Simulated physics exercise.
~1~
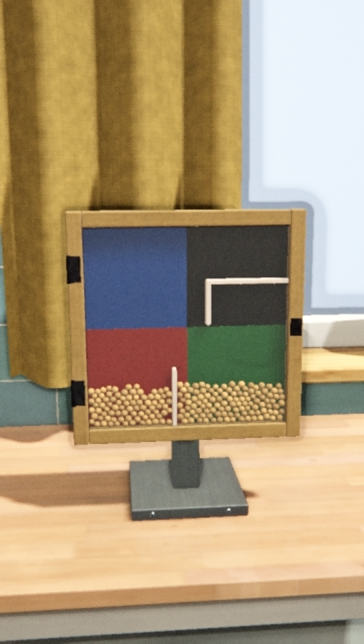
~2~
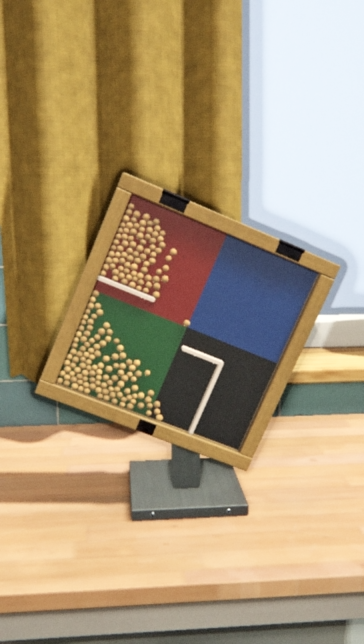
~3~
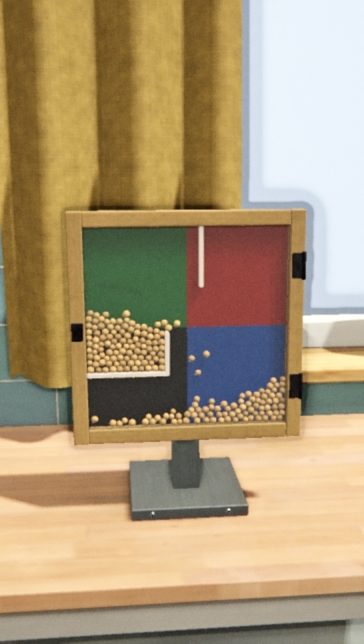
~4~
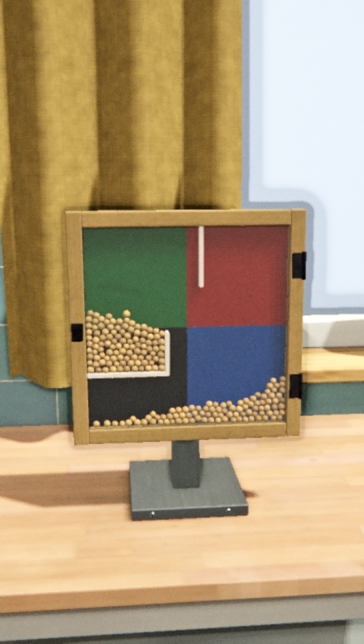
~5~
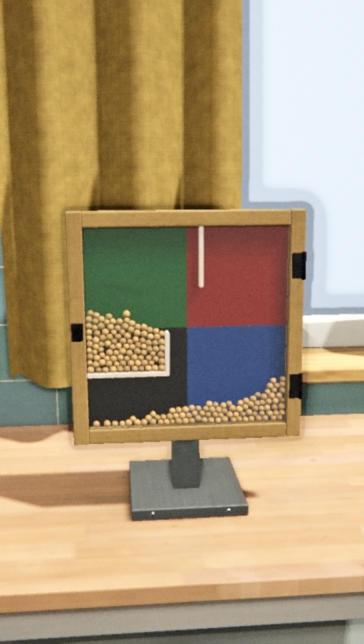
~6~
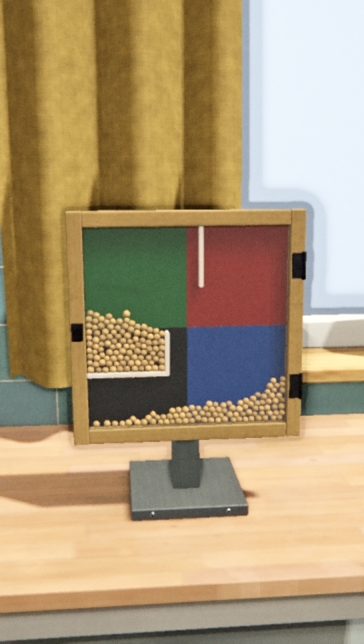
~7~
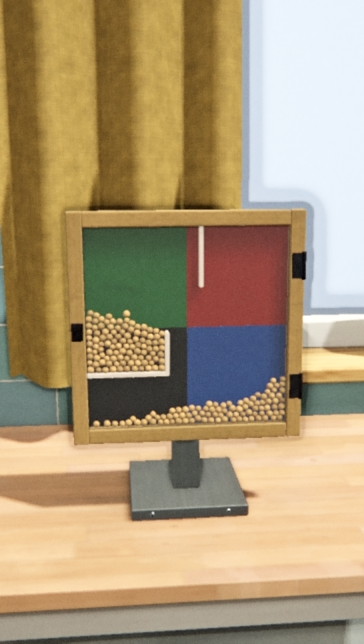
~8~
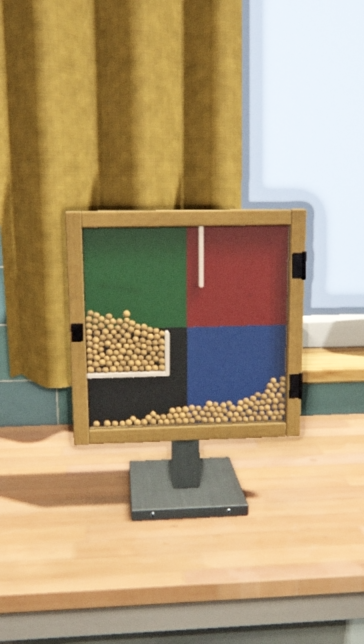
Upright square bead maze turning upside down on its stand, beads spilling and settling mostly across the black and blue quarters.
